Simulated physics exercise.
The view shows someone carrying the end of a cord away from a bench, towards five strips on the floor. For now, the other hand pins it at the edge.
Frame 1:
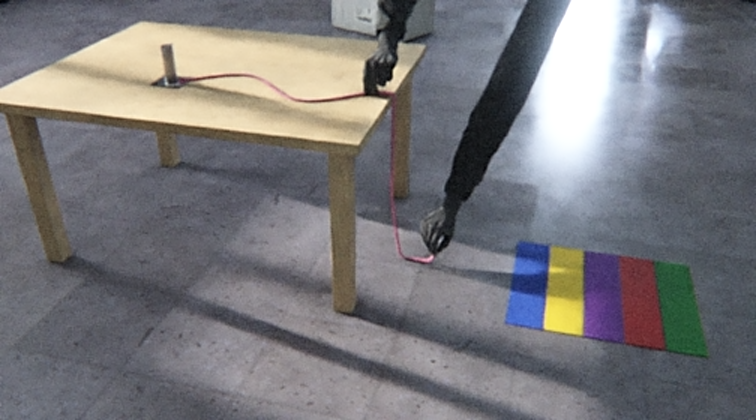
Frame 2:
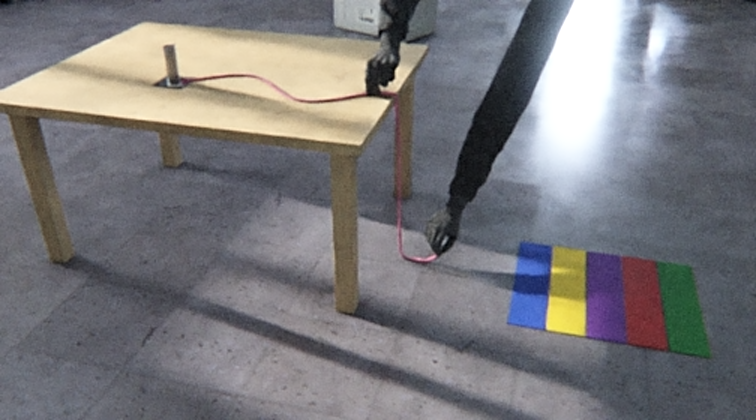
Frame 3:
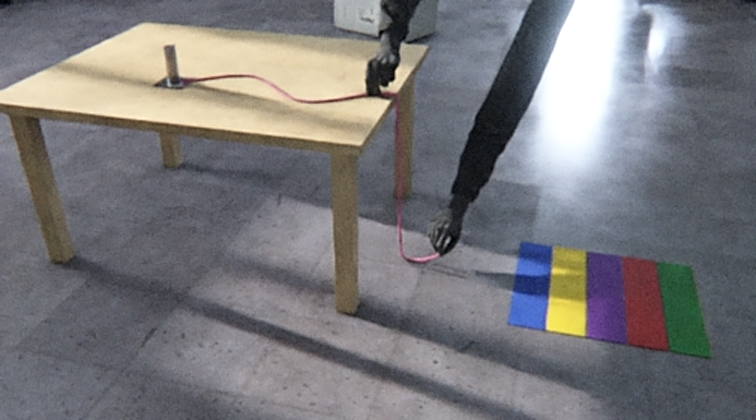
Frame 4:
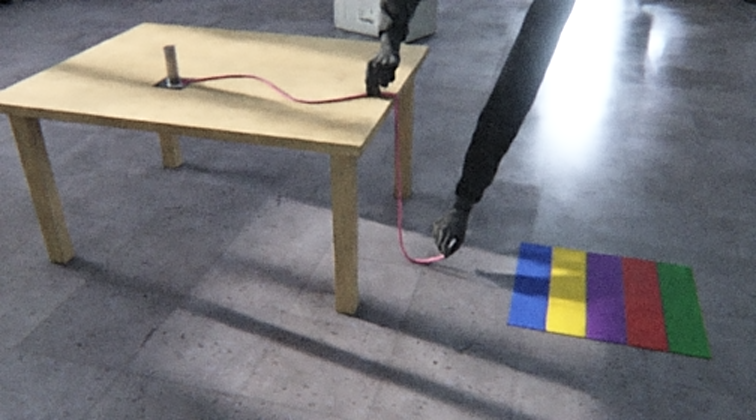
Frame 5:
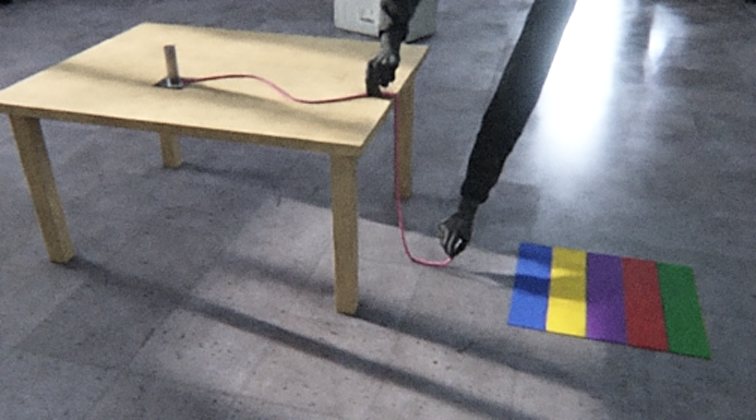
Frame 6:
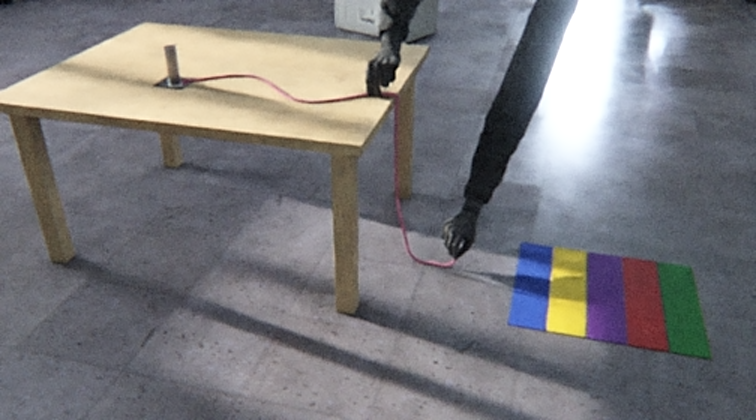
Hand slowly drawing the end of a red cord slightly rightward near coloured floor strips, another hand pinning it at table's edge.
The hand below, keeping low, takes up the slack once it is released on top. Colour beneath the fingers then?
Purple.
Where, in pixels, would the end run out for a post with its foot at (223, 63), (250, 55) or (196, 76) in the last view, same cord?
Going through them in sequence: (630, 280), (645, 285) and finally (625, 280).
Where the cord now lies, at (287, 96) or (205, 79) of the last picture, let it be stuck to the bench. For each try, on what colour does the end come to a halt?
Try 1: Yellow; try 2: Purple.
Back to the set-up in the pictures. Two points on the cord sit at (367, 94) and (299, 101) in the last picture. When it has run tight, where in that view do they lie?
The first ends at (404, 111) and the second at (337, 94).
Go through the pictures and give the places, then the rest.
The first frame shows end (436, 252); blue (526, 309); yellow (564, 315); purple (604, 322); red (643, 328); green (685, 335).
The second frame shows end (441, 253); cord through (218, 77) (275, 88) (331, 100) (396, 110) (399, 183) (400, 244).
The third frame shows end (443, 253).
The fourth frame shows end (448, 254); cord through (218, 77) (275, 88) (332, 101) (396, 111) (399, 183) (401, 245).
The fifth frame shows end (453, 255).
The sixth frame shows end (458, 256); cord through (219, 77) (276, 88) (332, 101) (396, 111) (397, 183) (407, 244).
Early on, end near (552, 270); over blue.
Midway, end near (588, 275); over yellow.
At the end of the slack, end near (609, 279); over purple. It gets as far as the purple strip.
